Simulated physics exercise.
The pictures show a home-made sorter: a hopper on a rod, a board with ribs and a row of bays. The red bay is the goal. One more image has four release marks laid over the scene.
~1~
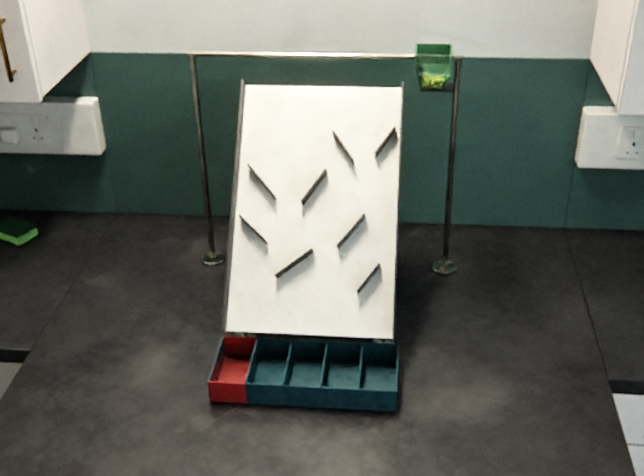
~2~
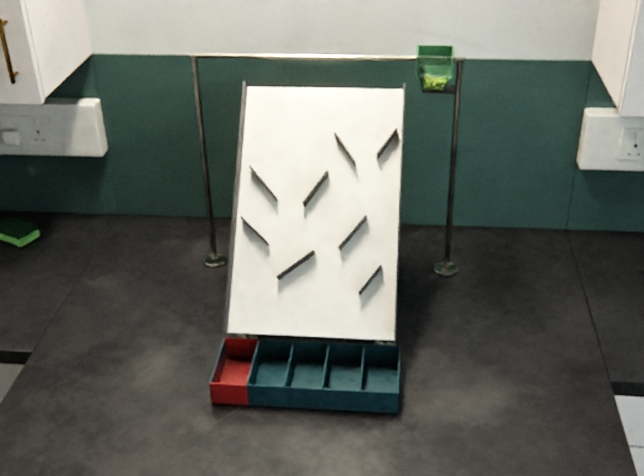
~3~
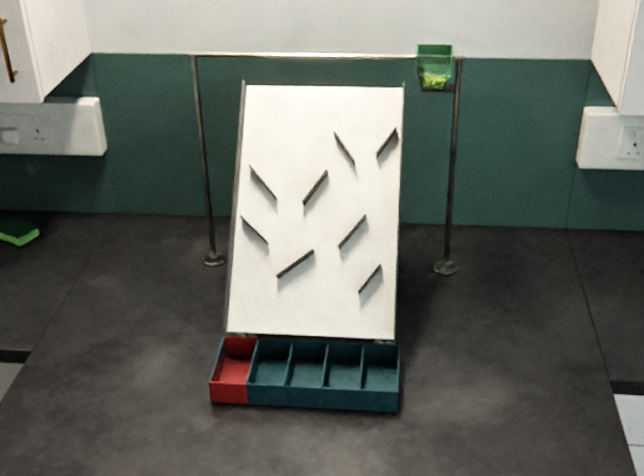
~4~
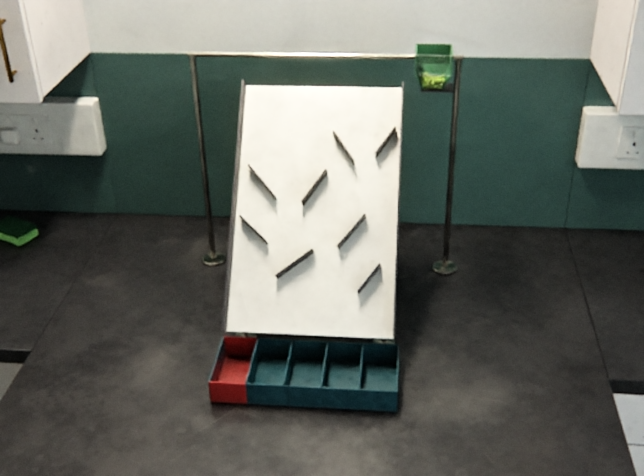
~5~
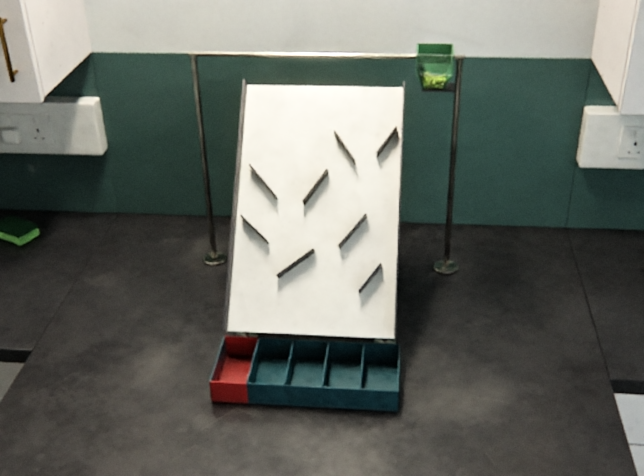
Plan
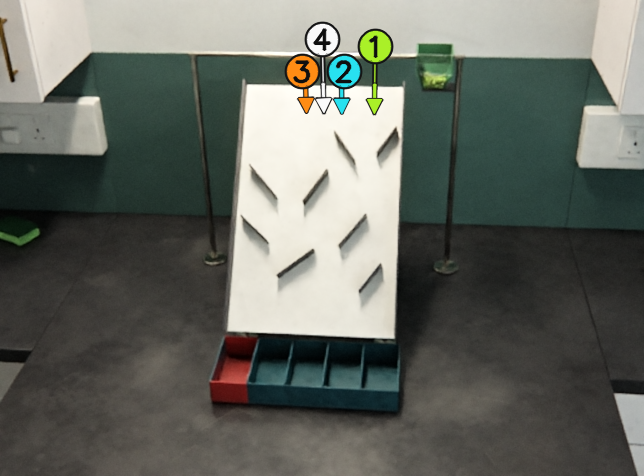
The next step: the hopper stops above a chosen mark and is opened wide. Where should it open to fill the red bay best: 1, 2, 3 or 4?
Best: 3.
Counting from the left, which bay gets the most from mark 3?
The first.
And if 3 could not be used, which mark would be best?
Mark 4.
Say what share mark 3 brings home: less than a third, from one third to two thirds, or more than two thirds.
Mark 3 gives more than two thirds.
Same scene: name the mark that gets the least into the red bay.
1 it is.
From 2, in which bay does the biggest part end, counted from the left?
The fifth.
On the marked copy, mark 1 meets the board at (374, 108); mark 2 meets the board at (341, 108); mark 3 meets the board at (306, 107); mark 4 meets the board at (323, 107).
For mark 1, only a few in the red bay, close to two thirds in other bays, close to a third outside the box.
For mark 2, close to a quarter in the red bay, close to half in other bays, close to a quarter outside the box.
For mark 3, the bulk in the red bay, a small share in other bays, a small share outside the box.
For mark 4, close to half in the red bay, a small share in other bays, close to a third outside the box.
